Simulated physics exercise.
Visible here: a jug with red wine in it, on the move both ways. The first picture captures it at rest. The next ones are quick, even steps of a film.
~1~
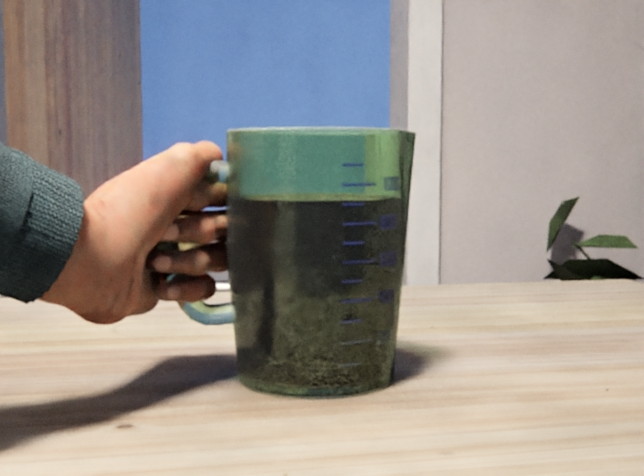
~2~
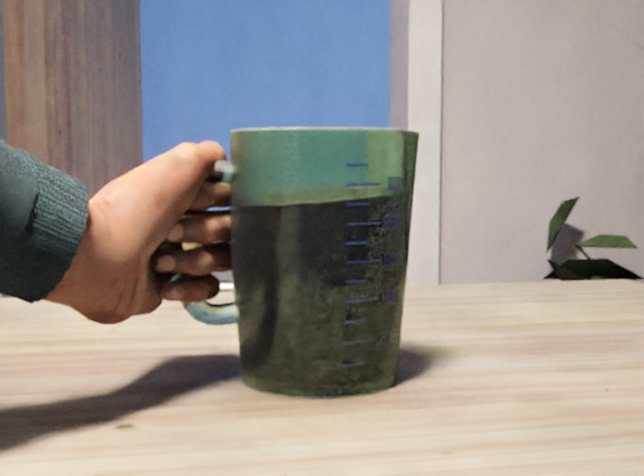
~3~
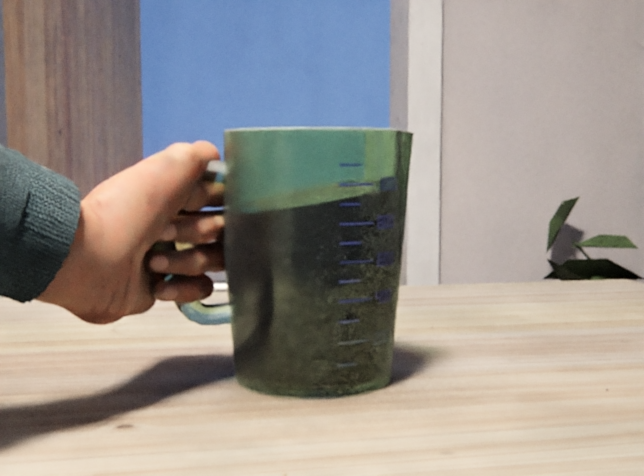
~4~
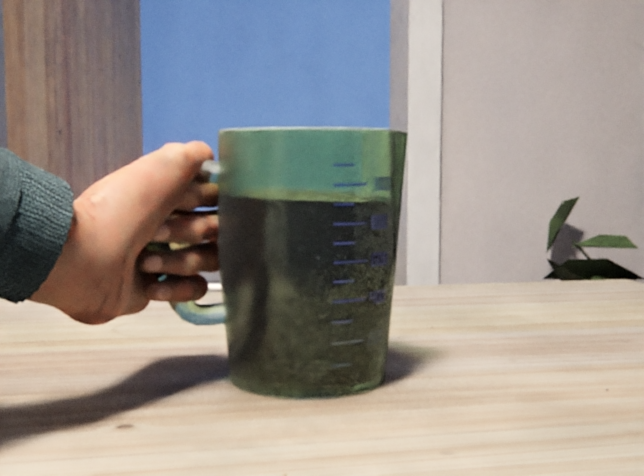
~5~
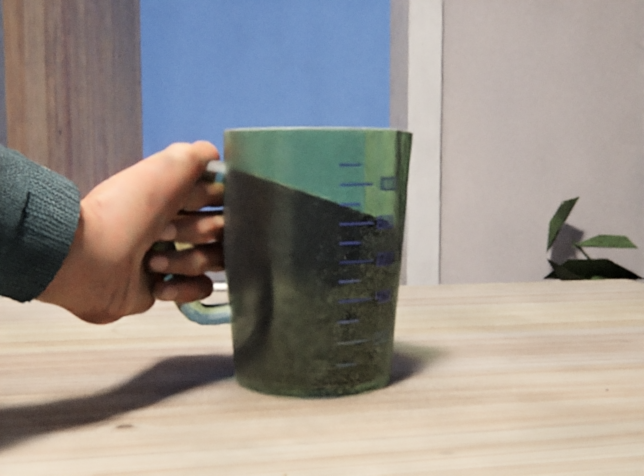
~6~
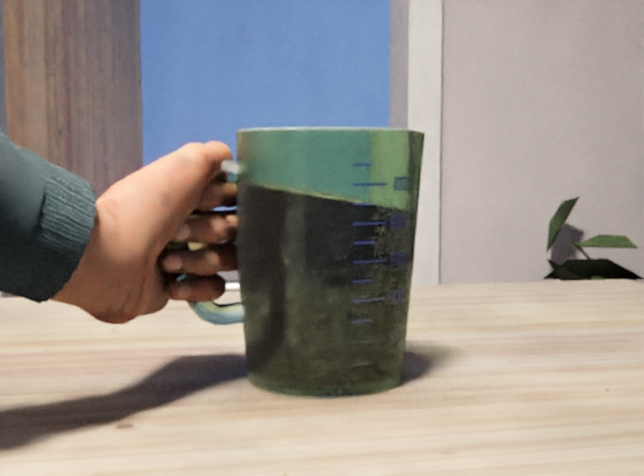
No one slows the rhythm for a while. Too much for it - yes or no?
Yes.
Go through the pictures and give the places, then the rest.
The first picture shows jug (316, 250) about three quarters full; at rest.
The second picture shows jug about three quarters full, surface at (319, 198); surface a little higher on the right.
The third picture shows jug (313, 250) about three quarters full; surface clearly higher on the right.
The fourth picture shows jug about three quarters full, surface at (308, 198); surface about level.
The fifth picture shows jug (313, 250) about three quarters full; surface much higher on the left.
The sixth picture shows jug about three quarters full, surface at (325, 198); surface clearly higher on the left.
Soon after, the highest wave so far goes over the rim.
In the end, the highest wave so far goes over the rim; some is on the top.
